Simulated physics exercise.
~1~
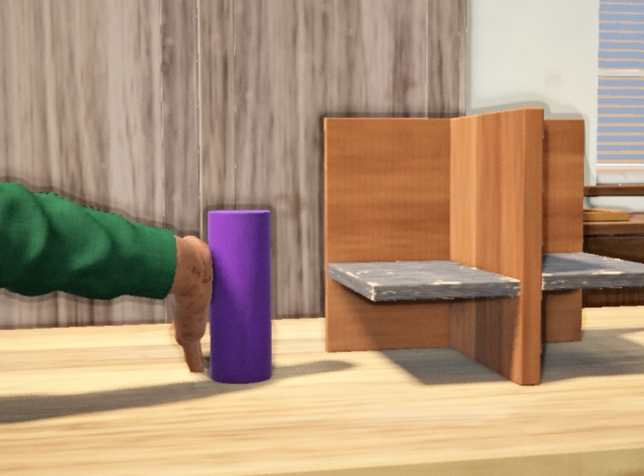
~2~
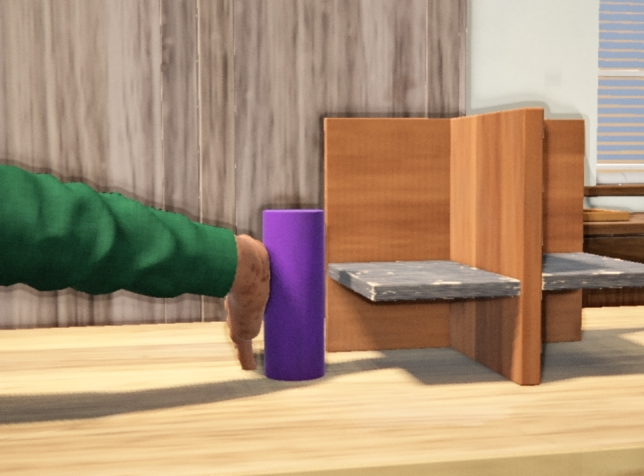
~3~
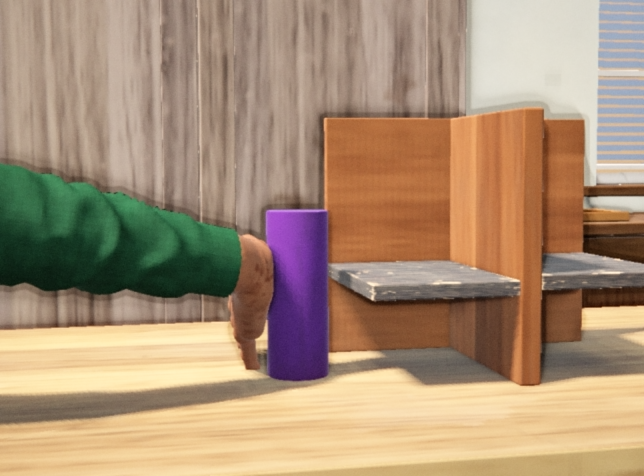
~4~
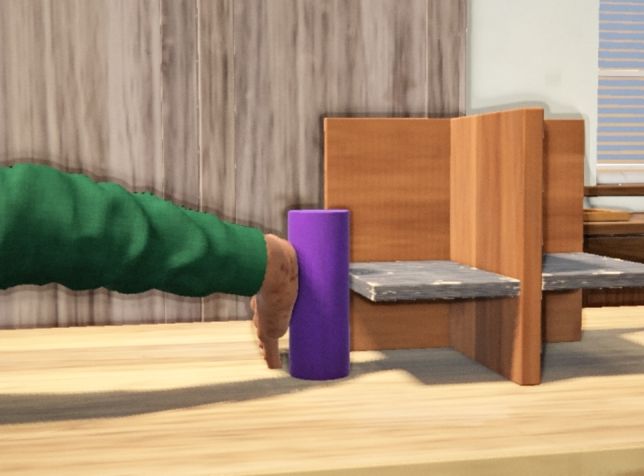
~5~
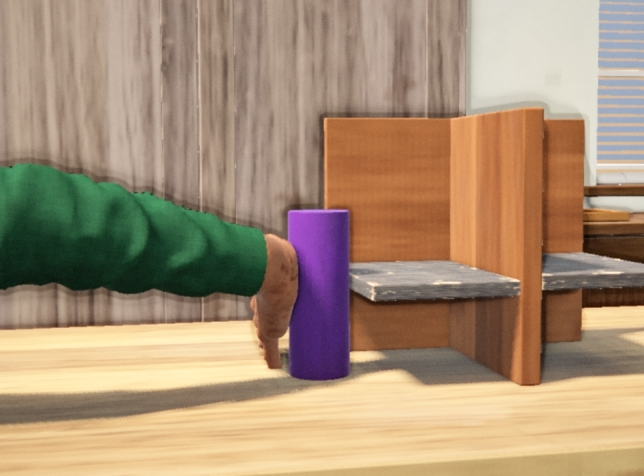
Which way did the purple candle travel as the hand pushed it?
It moved to the right, toward the gray shelf.
